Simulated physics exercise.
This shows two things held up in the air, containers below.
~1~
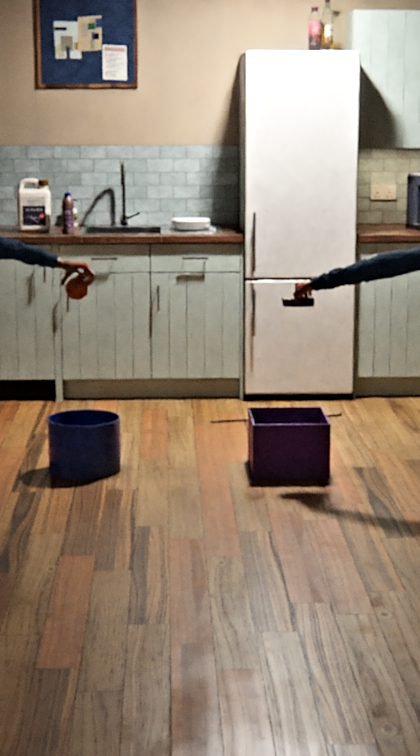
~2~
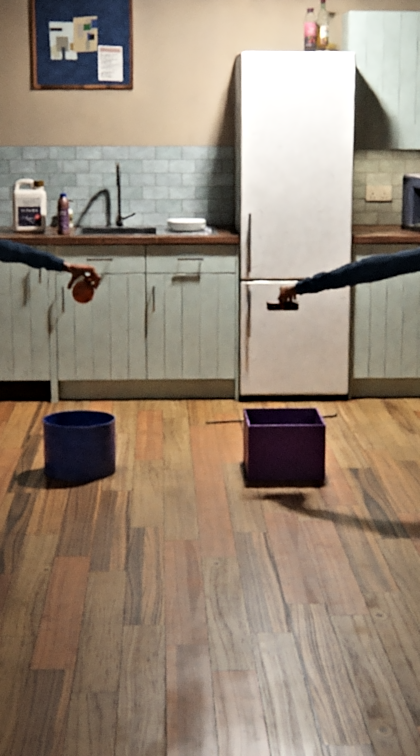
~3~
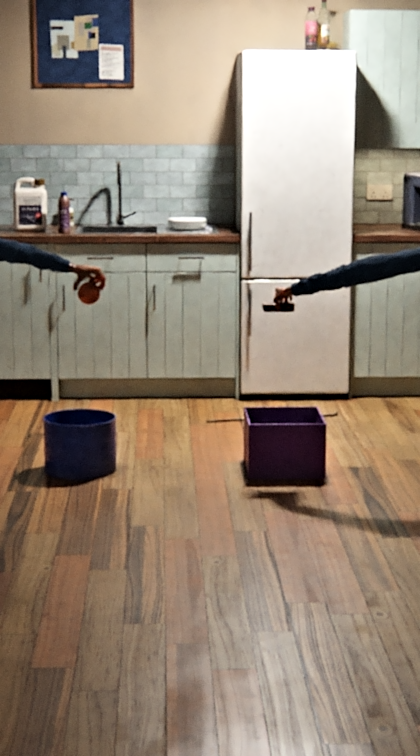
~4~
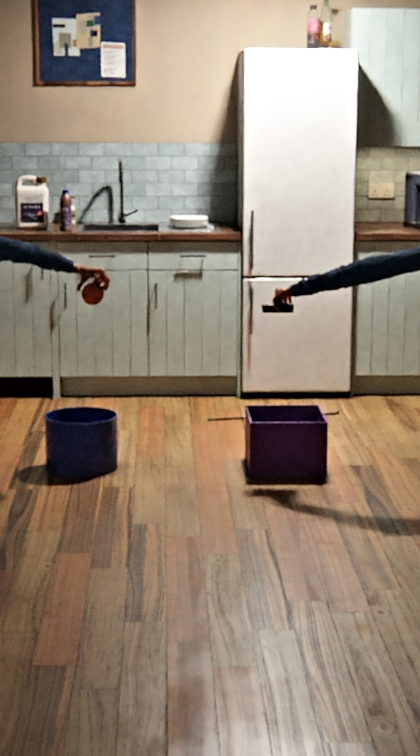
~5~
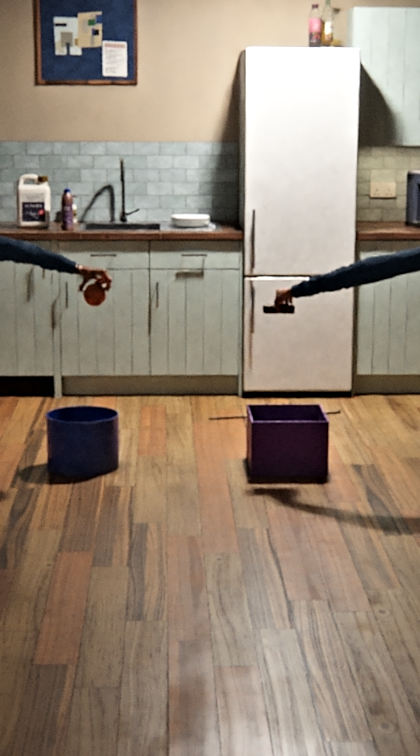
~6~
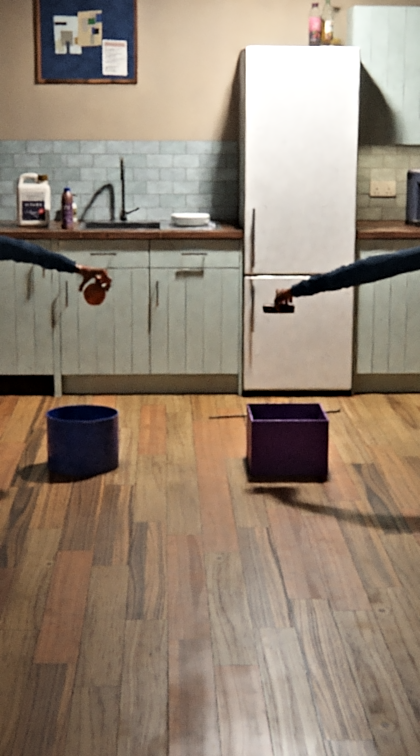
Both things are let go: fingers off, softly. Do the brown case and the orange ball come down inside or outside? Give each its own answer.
As for where they come down: The brown case ends up inside; the orange ball ends up inside.
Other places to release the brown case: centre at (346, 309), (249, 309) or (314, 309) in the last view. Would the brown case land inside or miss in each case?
First go: Goes wide. Second go: Goes wide. Third go: Gets in.
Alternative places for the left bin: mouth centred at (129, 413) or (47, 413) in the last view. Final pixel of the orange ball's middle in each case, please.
Rest position (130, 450) for the first setting, (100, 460) for the second.
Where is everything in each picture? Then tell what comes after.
Still on the way; brown case (298, 302); orange ball (77, 289); right crate (288, 442), in the first frame.
Still on the way; orange ball (83, 292); left bin (80, 445), in the second frame.
Still on the way; brown case (278, 307); right crate (284, 442), in the third frame.
Still on the way; orange ball (93, 294); left bin (82, 441), in the fourth frame.
Still on the way; brown case (279, 309); right crate (287, 439), in the fifth frame.
In place, still held; brown case (279, 309); orange ball (95, 295); left bin (83, 439), in the sixth frame.
Then, 0.22 s later than the last frame, brown case dropping near (278, 345); orange ball dropping near (95, 331).
Then, 0.36 s later than the last frame, brown case dropping near (277, 421); orange ball dropping near (96, 408).
Then, 0.50 s later than the last frame, brown case fallen near (277, 447); orange ball fallen near (97, 442).
When it is over, the brown case lands inside, near (277, 459); the orange ball lands inside, near (97, 453).
